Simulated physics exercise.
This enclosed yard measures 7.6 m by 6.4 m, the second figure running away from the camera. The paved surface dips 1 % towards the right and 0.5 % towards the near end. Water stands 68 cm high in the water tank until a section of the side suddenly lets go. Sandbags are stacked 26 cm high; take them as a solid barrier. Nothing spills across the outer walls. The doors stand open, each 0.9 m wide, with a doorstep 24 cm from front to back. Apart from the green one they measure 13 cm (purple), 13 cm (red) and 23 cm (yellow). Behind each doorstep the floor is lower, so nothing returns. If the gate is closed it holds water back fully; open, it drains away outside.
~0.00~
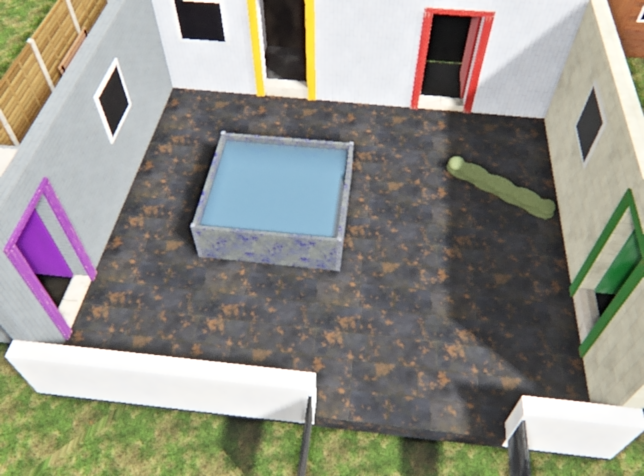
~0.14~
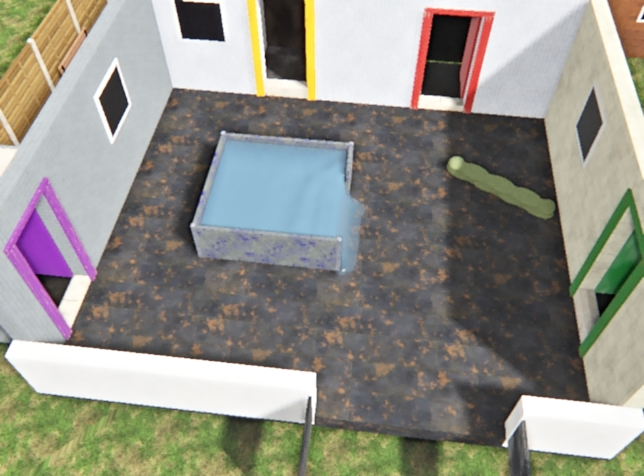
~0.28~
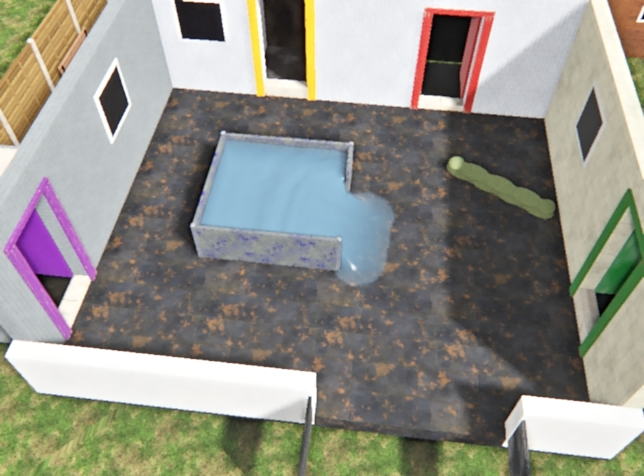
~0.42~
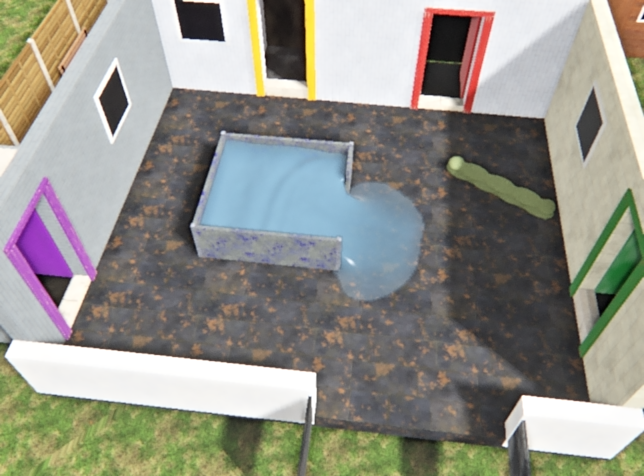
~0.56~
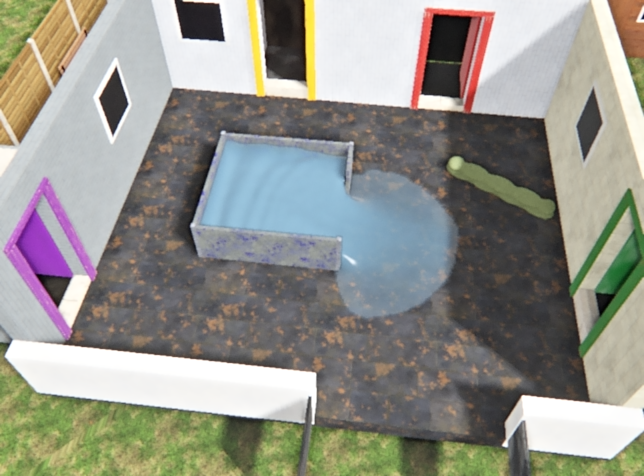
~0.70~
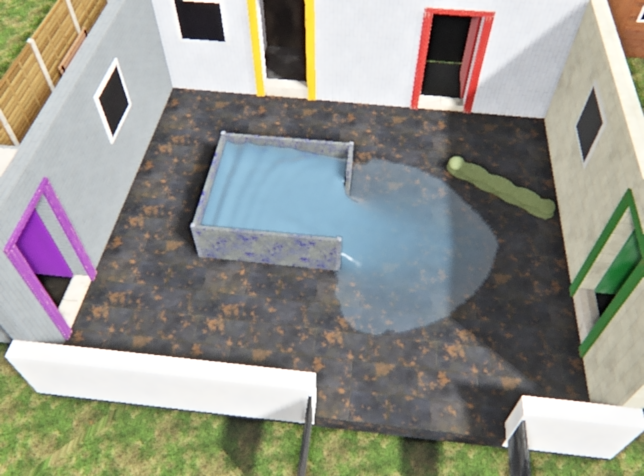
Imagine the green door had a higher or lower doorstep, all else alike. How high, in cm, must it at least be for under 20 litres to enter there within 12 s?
At least 24 cm or so.
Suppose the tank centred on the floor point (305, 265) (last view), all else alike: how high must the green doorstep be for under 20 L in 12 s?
Then roughly 31 cm.
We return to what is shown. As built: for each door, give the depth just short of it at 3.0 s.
Depths in cm: Green 28, purple 0, red 2, yellow 0.
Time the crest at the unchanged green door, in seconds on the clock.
At about 2.4 s.
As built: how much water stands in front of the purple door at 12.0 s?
About 4.5 cm.
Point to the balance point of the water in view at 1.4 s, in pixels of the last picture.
Near (342, 229).
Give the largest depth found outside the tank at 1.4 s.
Up to some 36 cm.
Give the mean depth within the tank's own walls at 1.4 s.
Roughly 43 cm on average.
After 1.4 s water covers 25 % of the floor, deepest (36 cm) near (347, 247); 19 cm at the green door, 0 litres in over its 25 cm doorstep.
After 3.0 s water covers 40 % of the floor, deepest (38 cm) near (591, 419); 28 cm at the green door, 13 litres in over its 25 cm doorstep.
After 12.0 s water covers 95 % of the floor, deepest (11 cm) near (593, 432); 9 cm at the green door, 16 litres in over its 25 cm doorstep.
At the green door as built, the water arrived by 1.3 s and peaked near 31 cm at 2.4 s.
With a doorstep of 21 cm, 45 litres would have come in within the 12 s; with 28 cm, 5 litres. So under 20 litres takes about 24 cm.
